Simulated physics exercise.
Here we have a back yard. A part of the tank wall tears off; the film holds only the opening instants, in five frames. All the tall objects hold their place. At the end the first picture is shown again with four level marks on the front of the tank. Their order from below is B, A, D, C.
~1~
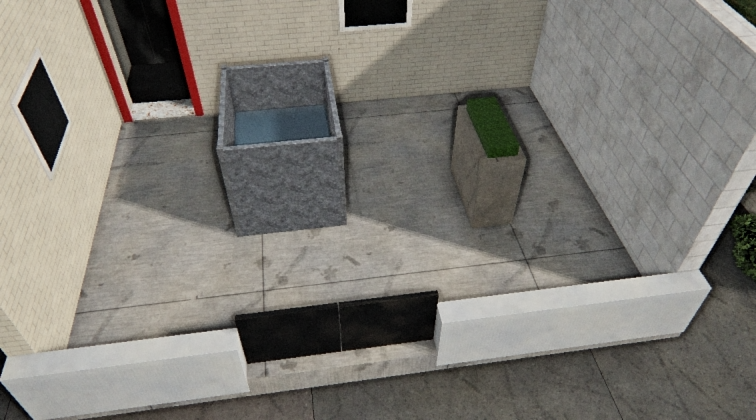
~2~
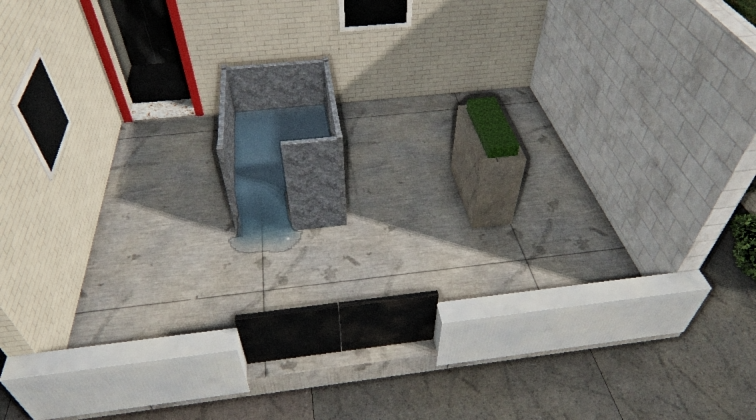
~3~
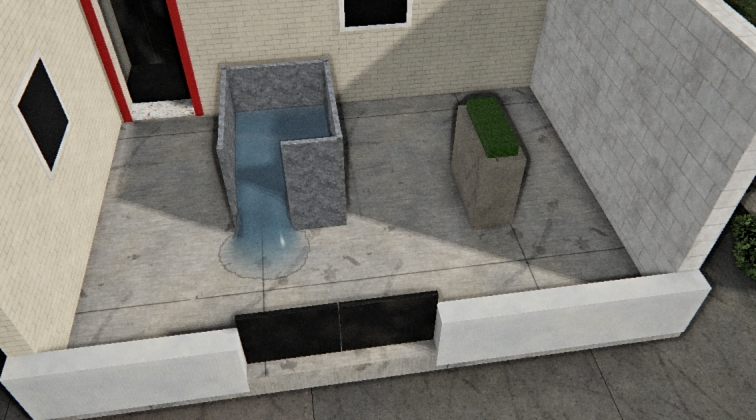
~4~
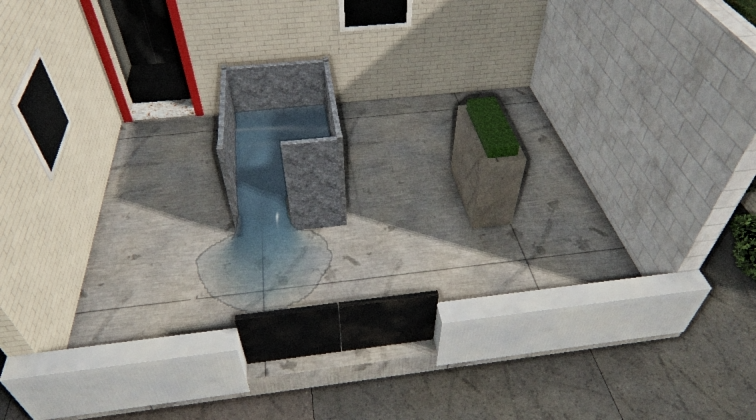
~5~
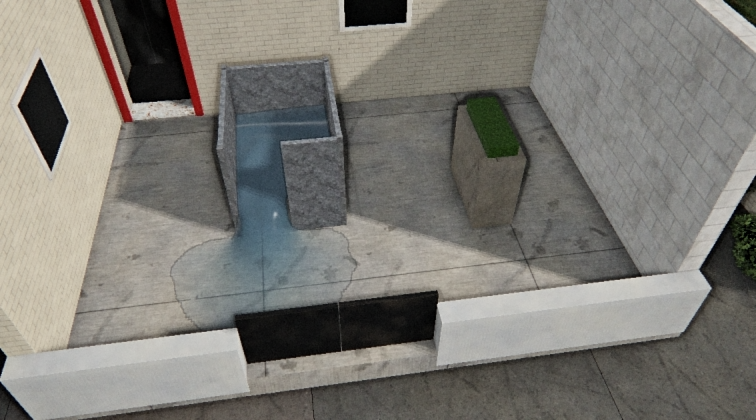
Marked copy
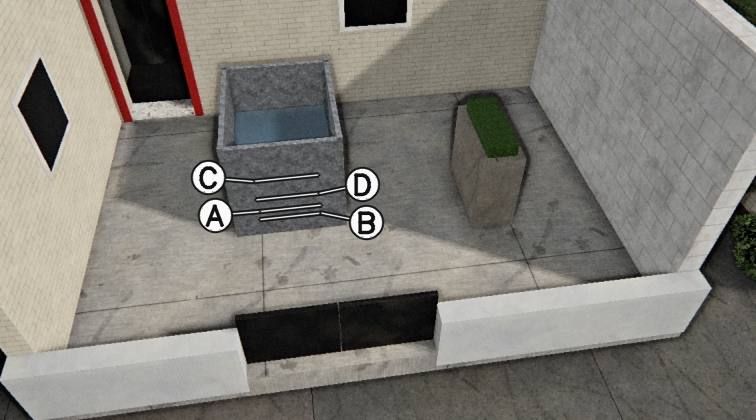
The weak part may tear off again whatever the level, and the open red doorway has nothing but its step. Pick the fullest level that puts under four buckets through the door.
That is mark C.
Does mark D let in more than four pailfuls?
No.
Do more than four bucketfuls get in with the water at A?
No, that is safe.
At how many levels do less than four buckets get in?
All of the four.
On the marked copy, A at (289, 208); B at (291, 216); C at (285, 178); D at (288, 196); from the bottom up B, A, D, C.
With A, nothing gets over.
With B, nothing gets over.
With C, a splash gets over, under a bucket.
With D, nothing gets over.
